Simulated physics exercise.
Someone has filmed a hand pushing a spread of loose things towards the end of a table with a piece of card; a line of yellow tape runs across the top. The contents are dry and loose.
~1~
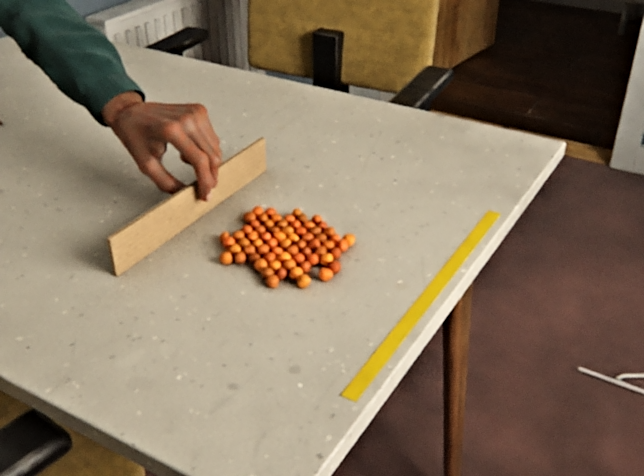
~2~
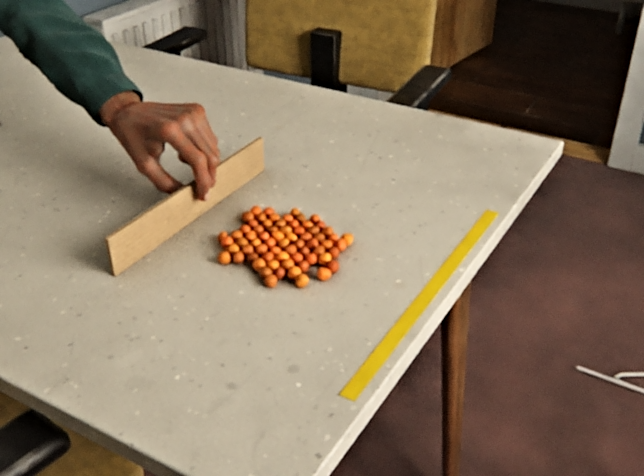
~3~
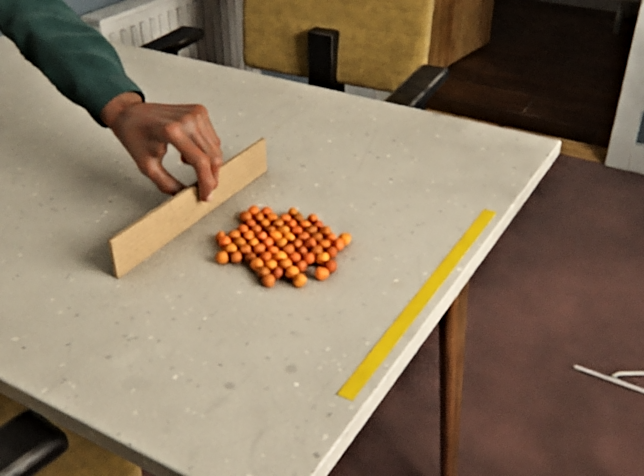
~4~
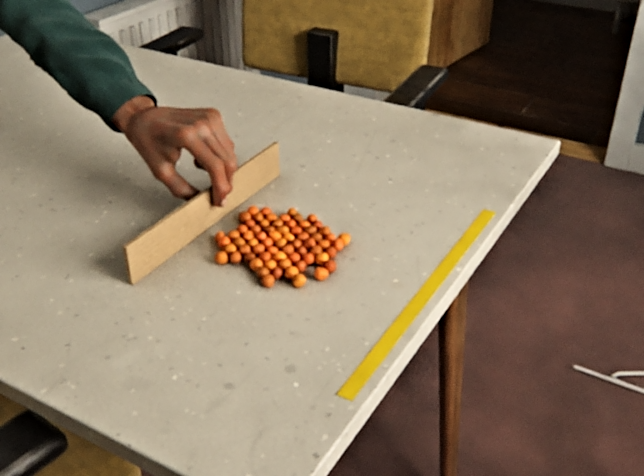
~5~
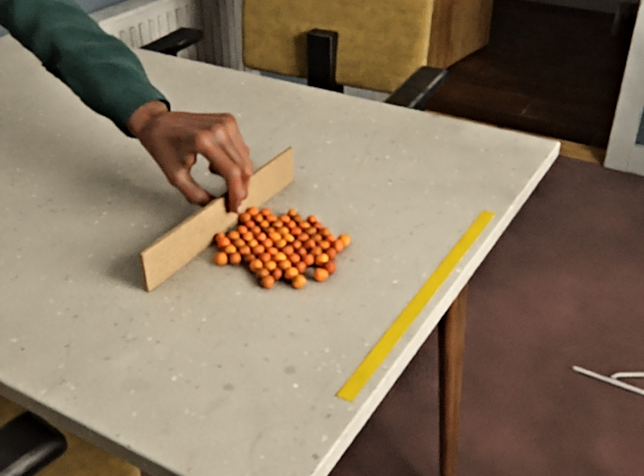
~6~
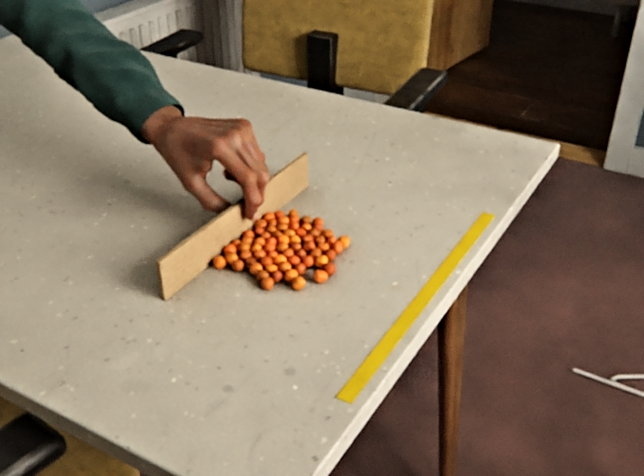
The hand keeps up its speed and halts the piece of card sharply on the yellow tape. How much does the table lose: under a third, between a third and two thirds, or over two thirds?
The floor gets more than two thirds.
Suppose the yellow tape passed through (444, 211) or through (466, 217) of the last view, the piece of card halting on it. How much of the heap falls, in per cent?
In turn 20 and 50 in a hundred.
Just after the last frame, piece of card still moving, near (334, 230); heap all on the table, its front near (380, 300).
A moment on, piece of card stopped at the yellow tape; heap roughly two thirds over the edge.
Further on, piece of card stopped at the yellow tape; heap every one over the edge.
When it is over, piece of card stopped at the yellow tape; heap every one over the edge.
